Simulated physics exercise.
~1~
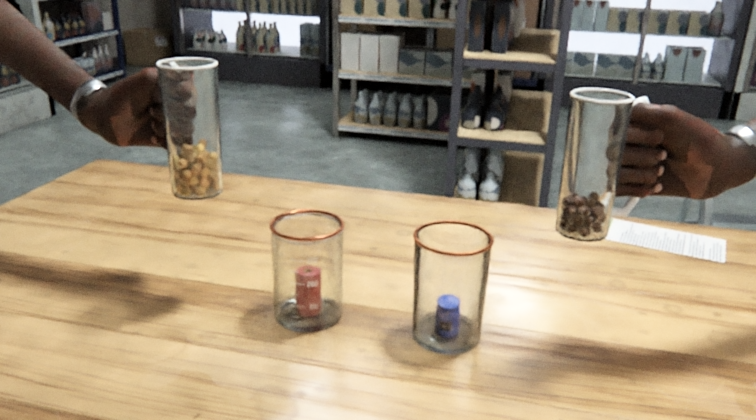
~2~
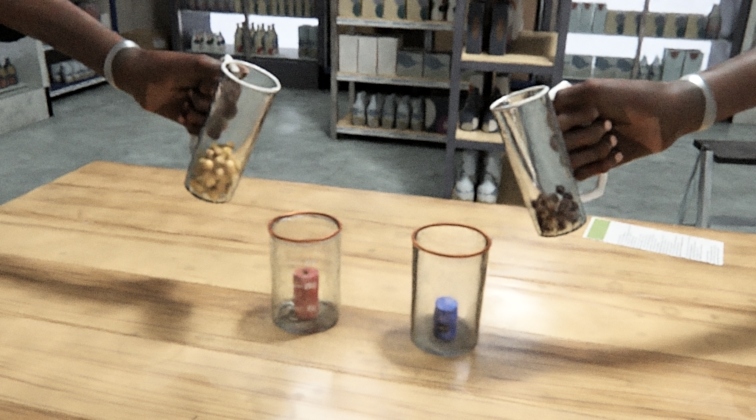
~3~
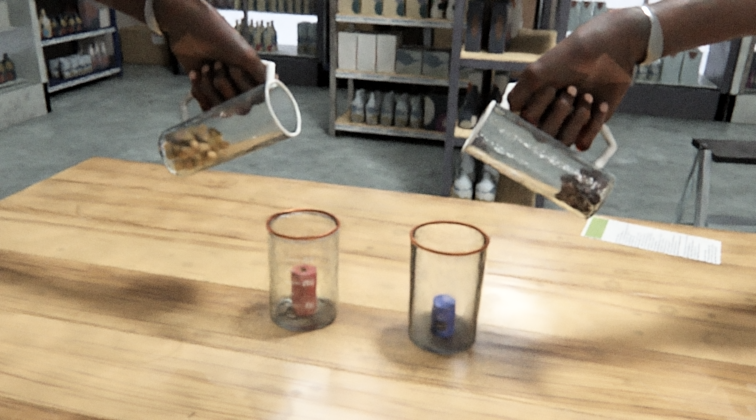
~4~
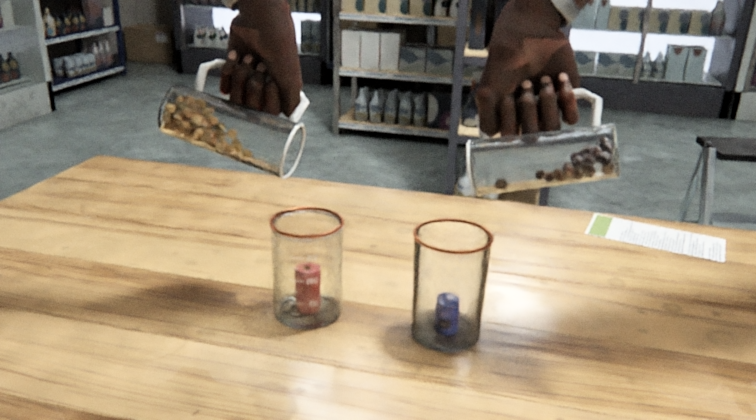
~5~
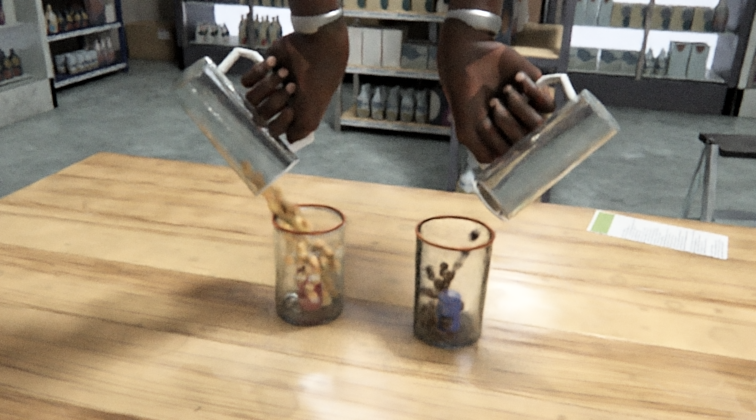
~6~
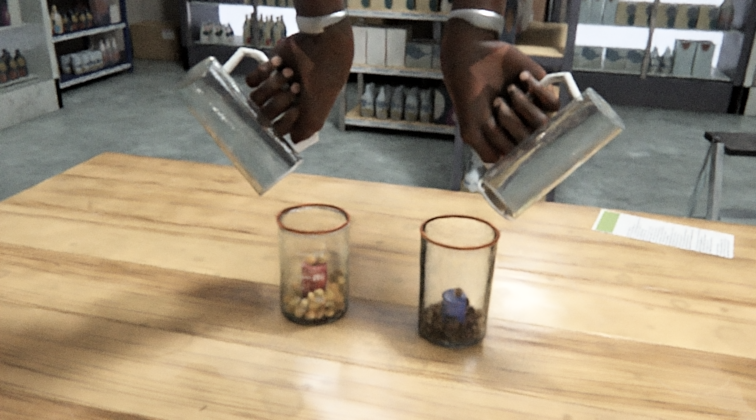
At a wooden table in a shop, two hands tipped clear mugs and poured yellowish bits into the left glass and dark brown ones into the right, leaving the red object and the blue one standing, both still showing above the fill.
